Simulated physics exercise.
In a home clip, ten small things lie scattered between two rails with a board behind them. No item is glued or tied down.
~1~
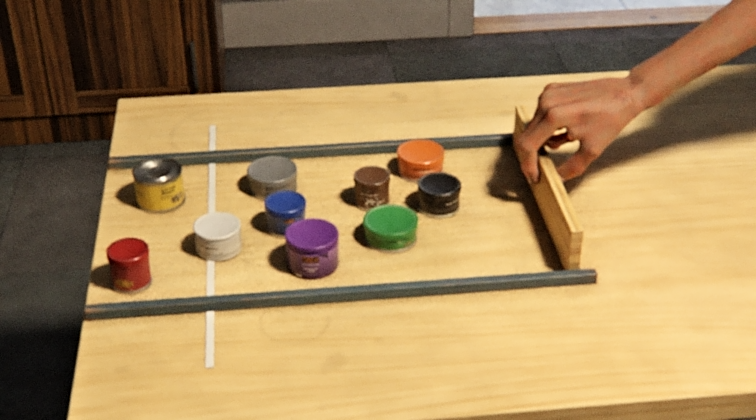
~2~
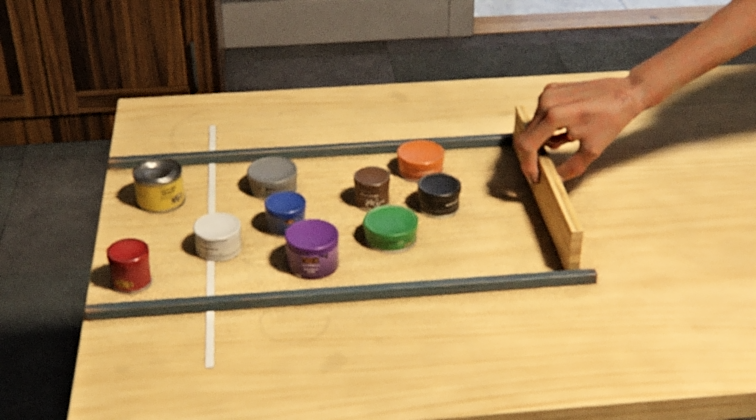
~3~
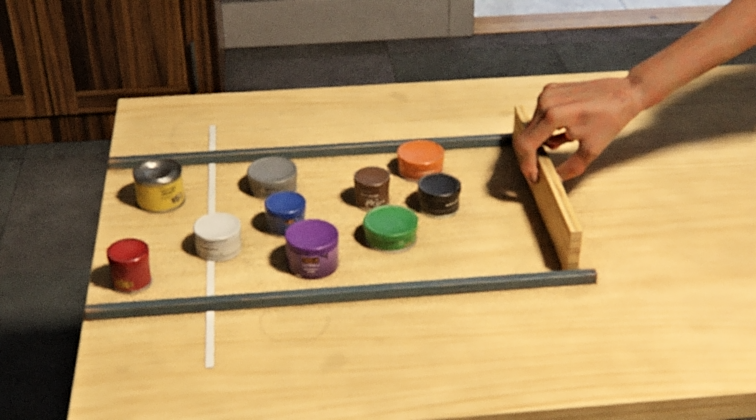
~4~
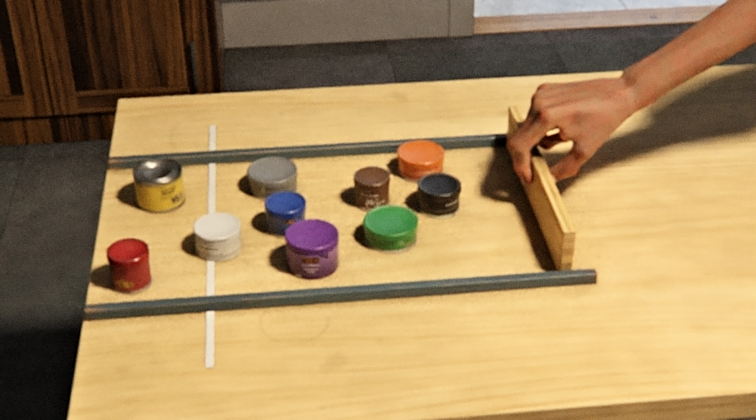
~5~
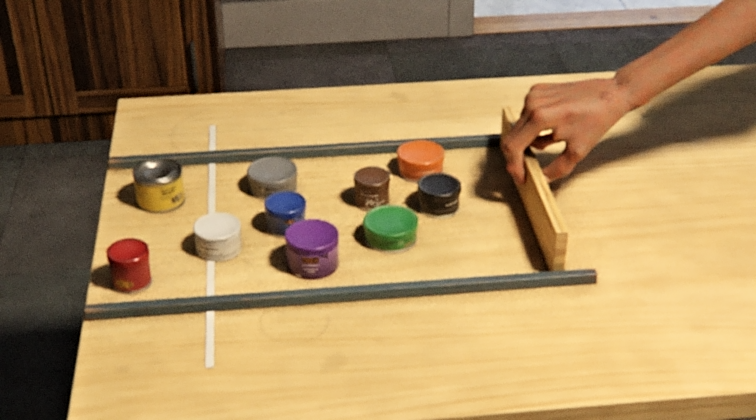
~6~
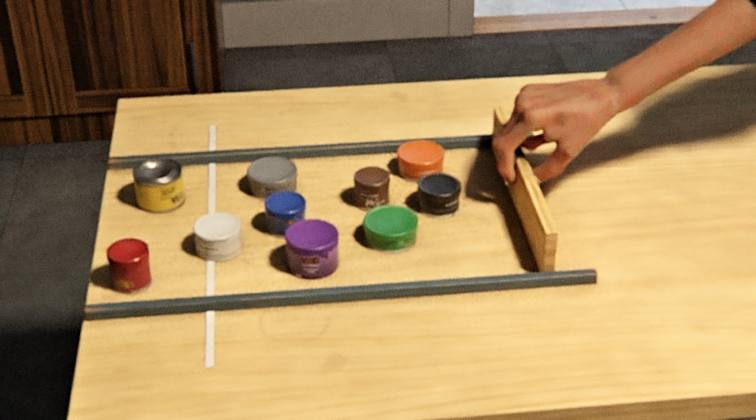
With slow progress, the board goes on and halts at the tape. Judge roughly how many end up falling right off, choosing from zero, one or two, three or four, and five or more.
It is zero.
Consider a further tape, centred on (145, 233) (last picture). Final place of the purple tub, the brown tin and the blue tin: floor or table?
Purple tub stays put, brown tin stays put, blue tin goes off.
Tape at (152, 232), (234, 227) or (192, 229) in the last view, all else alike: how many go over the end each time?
Try by try, 5, 0 and 1.
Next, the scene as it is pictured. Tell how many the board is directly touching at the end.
The count is 5.
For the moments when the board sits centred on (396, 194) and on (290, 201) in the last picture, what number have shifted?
It comes to 4 for the first spot, 8 for the other.
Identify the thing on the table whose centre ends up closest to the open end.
That's the yellow pot.
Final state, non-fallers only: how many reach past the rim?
That'd be 1.
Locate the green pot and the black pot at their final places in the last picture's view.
The green pot at (183, 244), the black pot at (189, 212).
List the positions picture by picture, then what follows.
Red tin (130, 266); yellow pot (159, 185); white tub (218, 237); board (545, 184); tape (211, 228), in the first frame.
Yellow pot (159, 186); grey tin (273, 179), in the second frame.
White tub (218, 237); green pot (391, 230), in the third frame.
Red tin (130, 267); blue tin (286, 215), in the fourth frame.
Yellow pot (159, 186); board (531, 185), in the fifth frame.
Red tin (130, 267); yellow pot (159, 186); white tub (218, 237); board (522, 186); tape (211, 228), in the sixth frame.
Soon after, none off yet; red tin at rest near (130, 267); yellow pot at rest near (159, 186); white tub at rest near (218, 237).
At rest, the number that fall off is zero.
